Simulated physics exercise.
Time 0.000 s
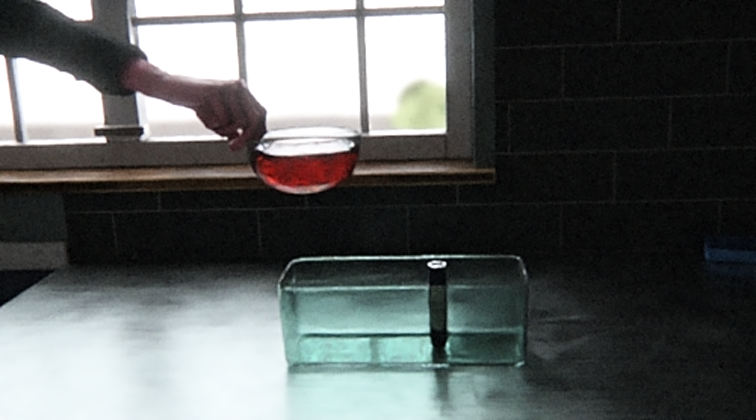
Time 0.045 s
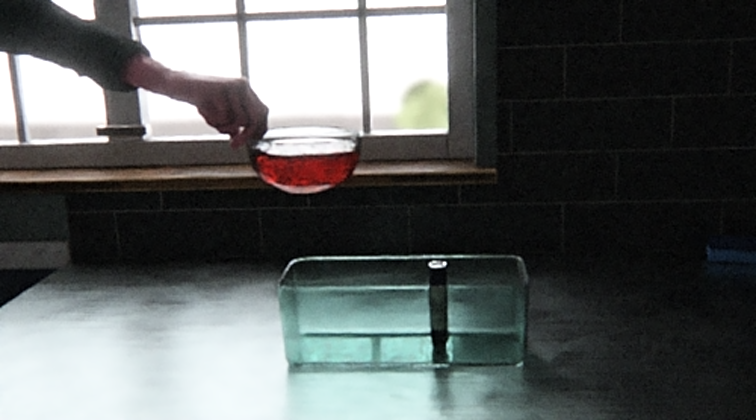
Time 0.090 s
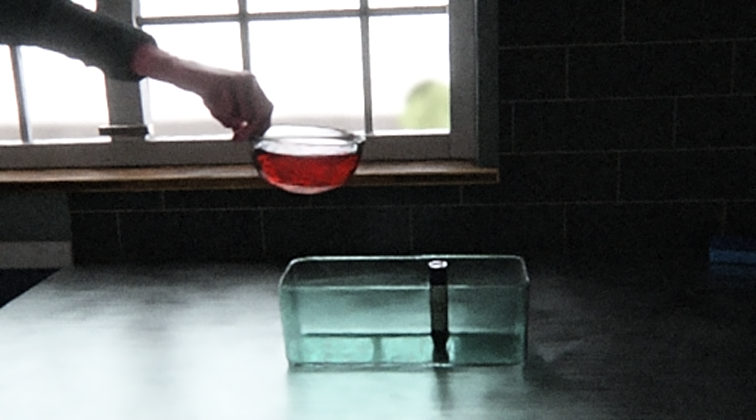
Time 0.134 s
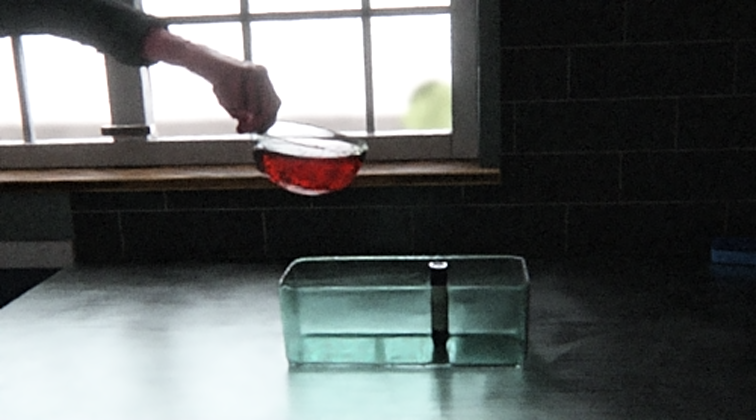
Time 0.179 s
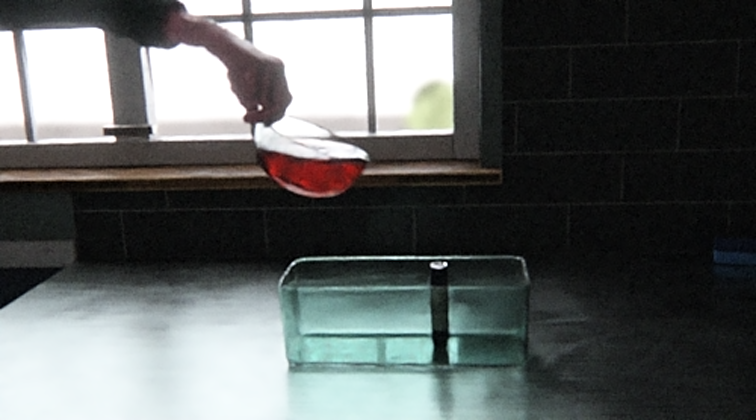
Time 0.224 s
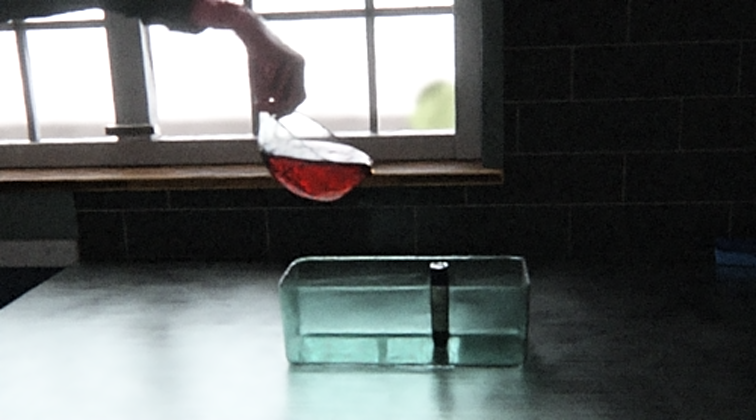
A hand reaches in from the left, holding a clear glass bowl of red tea before a bright paned window, seen from a fixed view across a dark counter. Below and to the right sits an empty, pale green glass basin with a dark upright tin, against dark brick tiles. The hand turns the bowl, slowly then faster, its right rim dipping while the tea shifts toward that side.
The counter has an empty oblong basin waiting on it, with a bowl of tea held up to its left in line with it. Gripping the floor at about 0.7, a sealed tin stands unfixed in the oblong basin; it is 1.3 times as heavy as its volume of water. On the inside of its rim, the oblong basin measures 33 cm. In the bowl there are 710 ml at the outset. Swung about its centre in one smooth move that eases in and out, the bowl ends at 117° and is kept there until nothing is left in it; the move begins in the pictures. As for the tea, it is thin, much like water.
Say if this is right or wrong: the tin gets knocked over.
Right, it gets knocked over.
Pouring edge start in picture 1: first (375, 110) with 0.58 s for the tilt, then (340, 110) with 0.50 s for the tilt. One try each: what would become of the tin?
Run one: It tumbles. Run two: It does not tip.
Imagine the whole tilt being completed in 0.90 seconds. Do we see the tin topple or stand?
The tin stays on its base.
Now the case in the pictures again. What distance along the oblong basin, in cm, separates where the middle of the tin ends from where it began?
It finishes around 7.0 cm from where it began.
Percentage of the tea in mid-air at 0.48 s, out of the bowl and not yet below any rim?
Near 42 per cent at that time.
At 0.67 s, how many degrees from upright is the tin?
I'd put it at close to 5 degrees off upright.
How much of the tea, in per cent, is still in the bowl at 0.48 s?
At that time about 6 in a hundred parts are still held.
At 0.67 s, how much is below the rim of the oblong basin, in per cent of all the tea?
Some 94 percent.
By 0.48 s the tilt is 109° and 6 per cent is still to pour; the tin stands where it began.
By 0.67 s the tilt is 117° and 0 per cent is still to pour; the tin leans 5°.
By 0.87 s the tilt is 117° and 0 per cent is still to pour; the tin leans 26°.
By 1.08 s the tilt is 117° and 0 per cent is still to pour; the tin lies on its side.
At rest the tin lies on its side.
